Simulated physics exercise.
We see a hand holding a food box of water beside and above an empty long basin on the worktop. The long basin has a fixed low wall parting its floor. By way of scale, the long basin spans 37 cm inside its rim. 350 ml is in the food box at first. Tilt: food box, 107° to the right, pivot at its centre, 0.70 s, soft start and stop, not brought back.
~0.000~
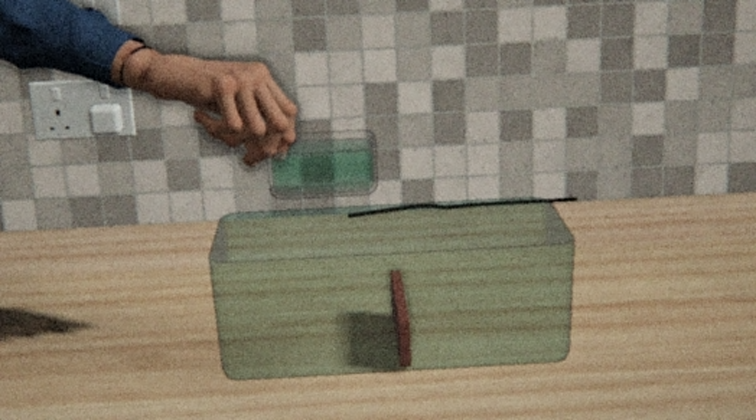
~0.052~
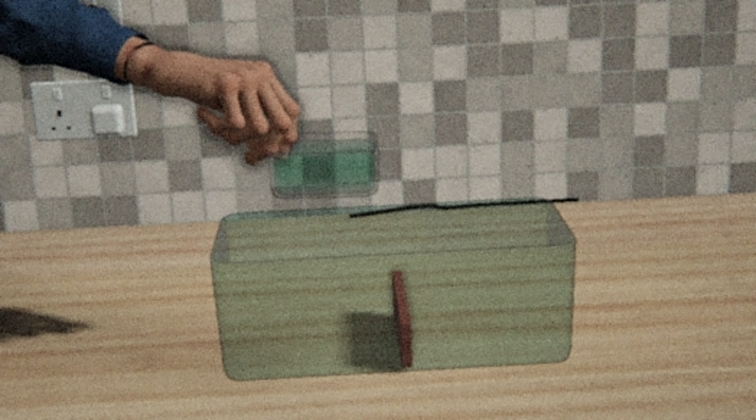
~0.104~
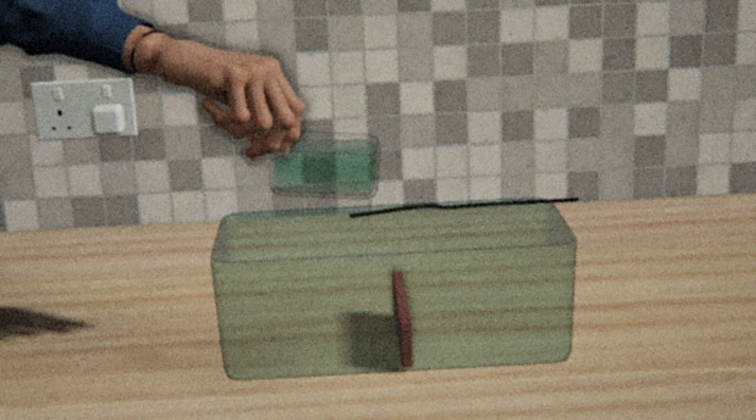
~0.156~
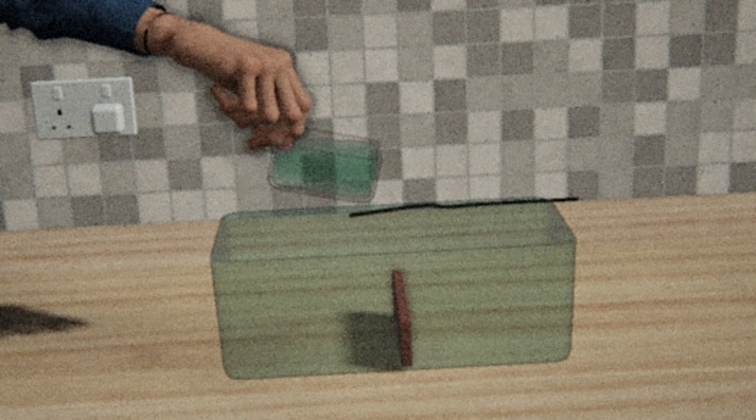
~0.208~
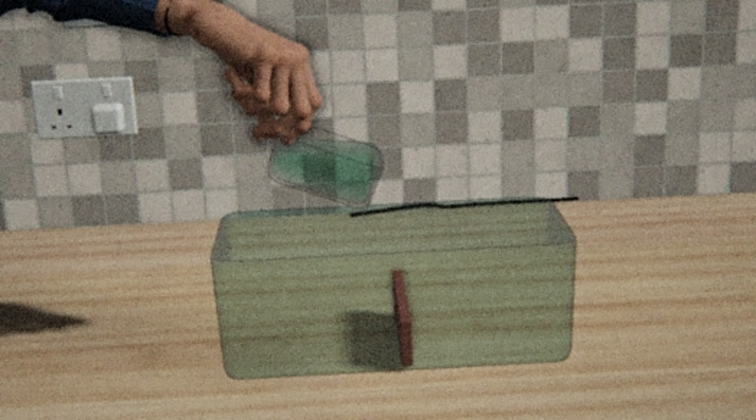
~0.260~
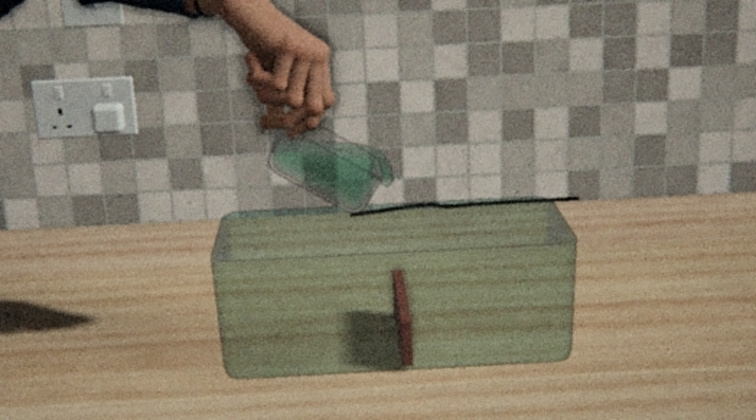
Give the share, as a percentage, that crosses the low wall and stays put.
Around 80 %.
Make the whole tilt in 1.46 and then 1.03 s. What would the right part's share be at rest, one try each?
In order, 75 and 80 per cent.
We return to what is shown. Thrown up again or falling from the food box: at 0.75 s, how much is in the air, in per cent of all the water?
About 1 per cent.
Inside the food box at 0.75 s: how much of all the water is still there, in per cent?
I'd say some 2 per cent remains.
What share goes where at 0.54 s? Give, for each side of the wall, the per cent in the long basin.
Left side near 10, right side near 66.
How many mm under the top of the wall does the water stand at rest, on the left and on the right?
Left roughly 50 mm; right roughly 40 mm.
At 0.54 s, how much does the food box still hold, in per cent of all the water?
Near 12 in a hundred.
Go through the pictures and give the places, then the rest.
The first picture shows tilt 0°; pouring edge (374, 142); surface from (272, 151) to (373, 146); the long basin's rim runs from (216, 239) to (561, 221); the wall's top is at (400, 296).
The second picture shows tilt 1°; pouring edge (376, 143); surface from (273, 151) to (375, 147).
The third picture shows tilt 6°; pouring edge (378, 147); surface from (274, 150) to (375, 148).
The fourth picture shows tilt 13°; pouring edge (379, 153); surface from (275, 149) to (377, 149).
The fifth picture shows tilt 22°; pouring edge (380, 161); surface from (274, 148) to (382, 154); 2 per cent is over the edge.
The sixth picture shows tilt 32°; pouring edge (380, 171); surface from (273, 148) to (370, 156); 9 per cent is over the edge.
By 0.54 s the tilt is 94° and 11 per cent is still to pour, 10 is left of the wall and 67 right of it.
By 0.75 s the tilt is 107° and 2 per cent is still to pour, 17 is left of the wall and 80 right of it.
By 0.96 s the tilt is 107° and 0 per cent is still to pour, 20 is left of the wall and 80 right of it.
By 1.20 s the tilt is 107° and 0 per cent is still to pour, 20 is left of the wall and 80 right of it.
At rest 20 per cent lies left of the wall, 80 right of it and 0 outside.
